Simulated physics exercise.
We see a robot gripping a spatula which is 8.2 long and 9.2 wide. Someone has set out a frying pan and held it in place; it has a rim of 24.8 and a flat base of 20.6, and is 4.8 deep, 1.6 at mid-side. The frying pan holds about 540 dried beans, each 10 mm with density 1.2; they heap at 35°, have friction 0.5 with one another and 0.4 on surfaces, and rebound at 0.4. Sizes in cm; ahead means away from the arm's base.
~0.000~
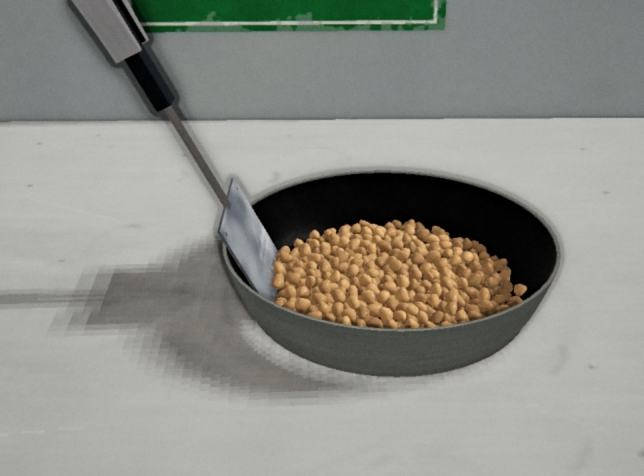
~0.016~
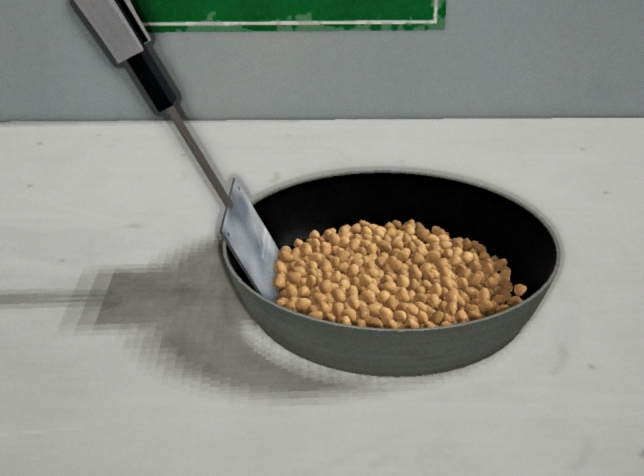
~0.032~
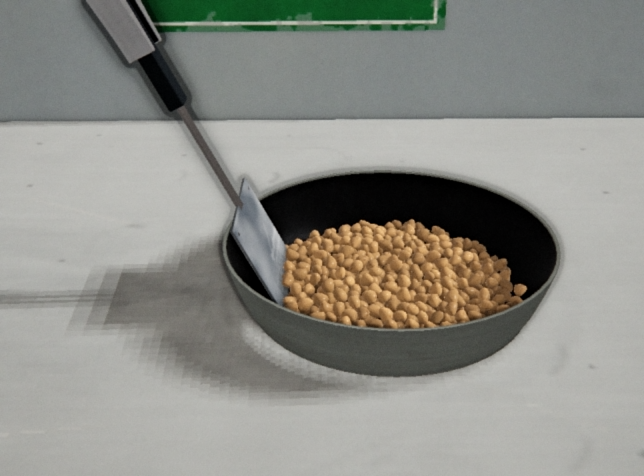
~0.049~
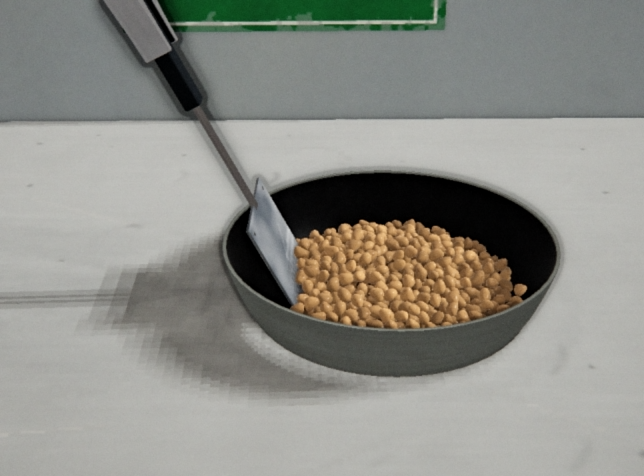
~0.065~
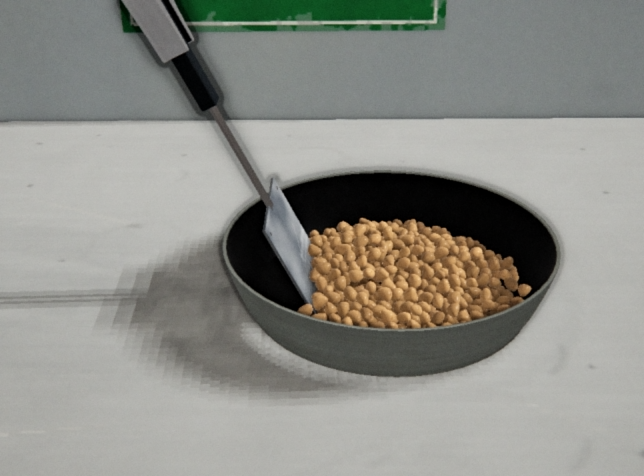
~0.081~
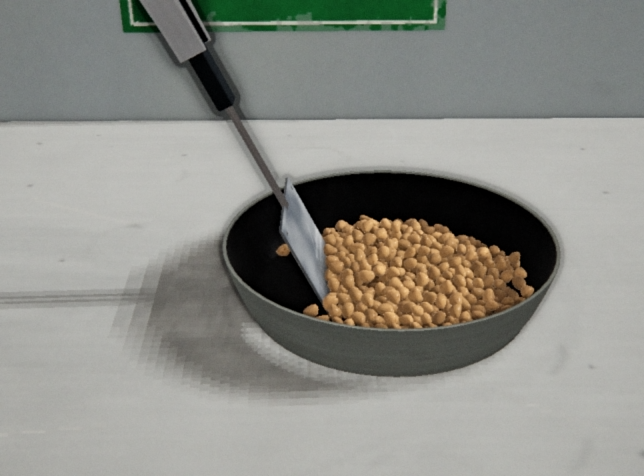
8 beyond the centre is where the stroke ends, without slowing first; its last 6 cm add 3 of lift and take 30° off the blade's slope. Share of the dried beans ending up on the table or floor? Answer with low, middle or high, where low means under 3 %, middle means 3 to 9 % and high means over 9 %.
Middle.
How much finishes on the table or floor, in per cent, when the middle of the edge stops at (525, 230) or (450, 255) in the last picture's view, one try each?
First try about 25 percent, second about 0 percent.
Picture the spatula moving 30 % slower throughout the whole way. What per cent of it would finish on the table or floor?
Then roughly 0 percent.
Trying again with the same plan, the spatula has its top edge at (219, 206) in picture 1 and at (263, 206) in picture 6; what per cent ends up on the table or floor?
Roughly 0 %.
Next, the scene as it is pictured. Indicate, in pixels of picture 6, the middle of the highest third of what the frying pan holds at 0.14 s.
It sits at about (422, 266).
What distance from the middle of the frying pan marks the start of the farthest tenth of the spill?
It comes out at close to 20 centimetres.
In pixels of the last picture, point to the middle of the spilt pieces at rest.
Roughly (611, 285).
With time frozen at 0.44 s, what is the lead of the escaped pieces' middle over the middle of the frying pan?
16 cm.
After 0.14 s, sloping 64°, highest piece 4 above the table; 542 in the frying pan.
After 0.20 s, sloping 52°, highest piece 5 above the table; 542 in the frying pan.
After 0.44 s, sloping 34°, highest piece 6 above the table; 519 in the frying pan, 21 on the table or floor, 2 on the blade or in flight.
After 1.49 s, sloping 34°, highest piece 5 above the table; 518 in the frying pan, 24 on the table or floor.
In the end, 518 in the frying pan, 24 on the table or floor. That is 4 % on the table or floor.
